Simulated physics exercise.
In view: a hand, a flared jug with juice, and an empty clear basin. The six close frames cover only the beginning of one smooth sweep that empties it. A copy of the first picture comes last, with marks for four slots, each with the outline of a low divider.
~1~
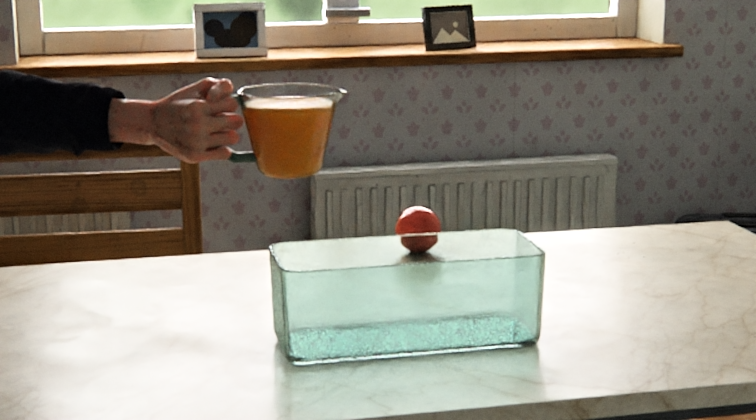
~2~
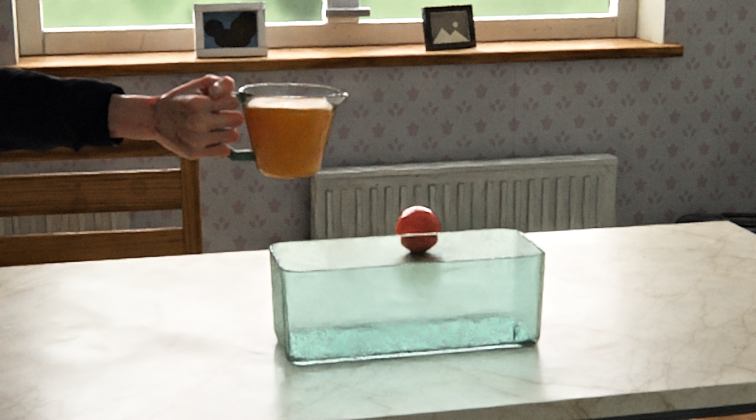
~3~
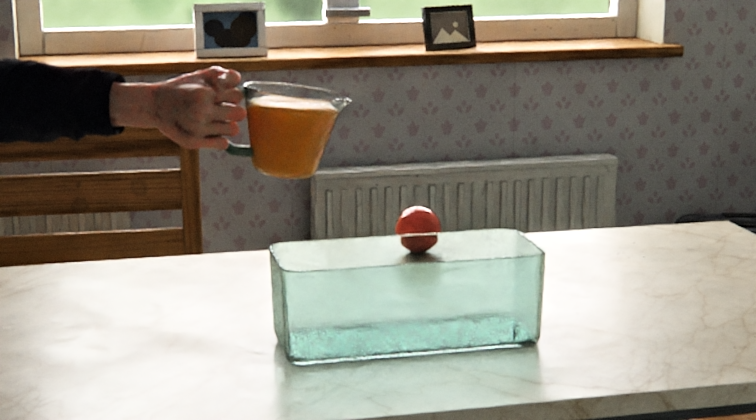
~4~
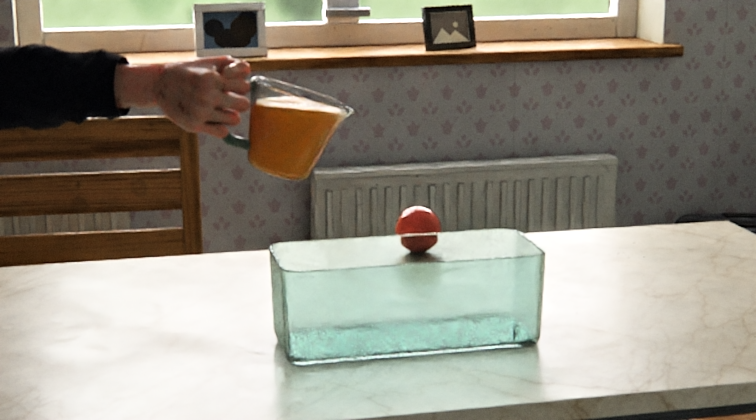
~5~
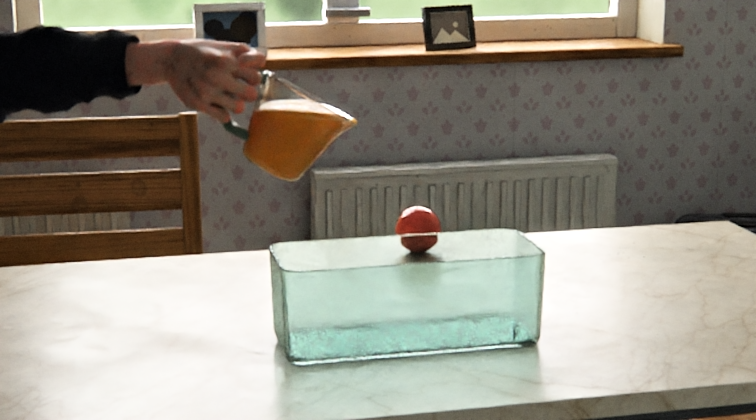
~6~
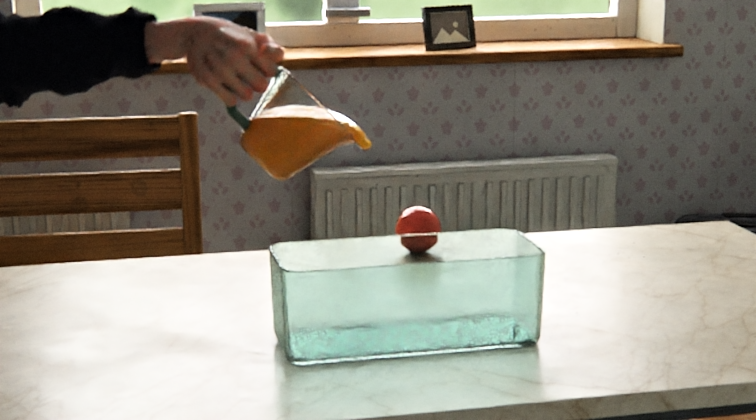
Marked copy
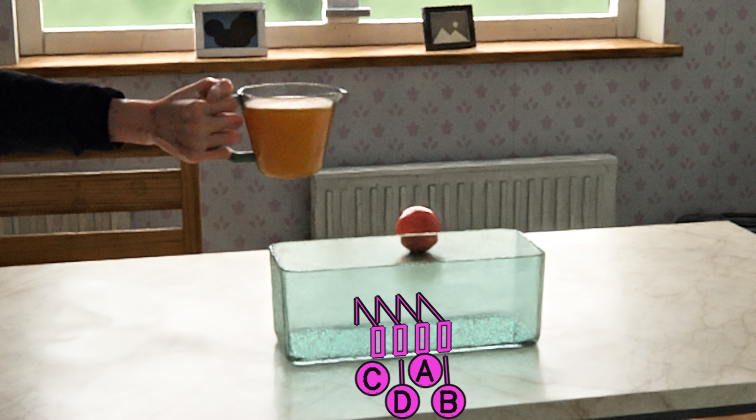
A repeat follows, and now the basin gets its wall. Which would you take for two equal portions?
The answer is slot D.
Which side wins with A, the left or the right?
The left one.
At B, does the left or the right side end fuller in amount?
More ends on the left.
In magenta, A at (423, 358); B at (445, 357); C at (379, 362); D at (401, 360).
Choosing A, about 71 % ends left of the wall and 24 % right of it; 5 % is lost outside.
Choosing B, about 83 % ends left of the wall and 13 % right of it; 4 % is lost outside.
Choosing C, about 21 % ends left of the wall and 78 % right of it.
Choosing D, about 49 % ends left of the wall and 48 % right of it; 3 % is lost outside.
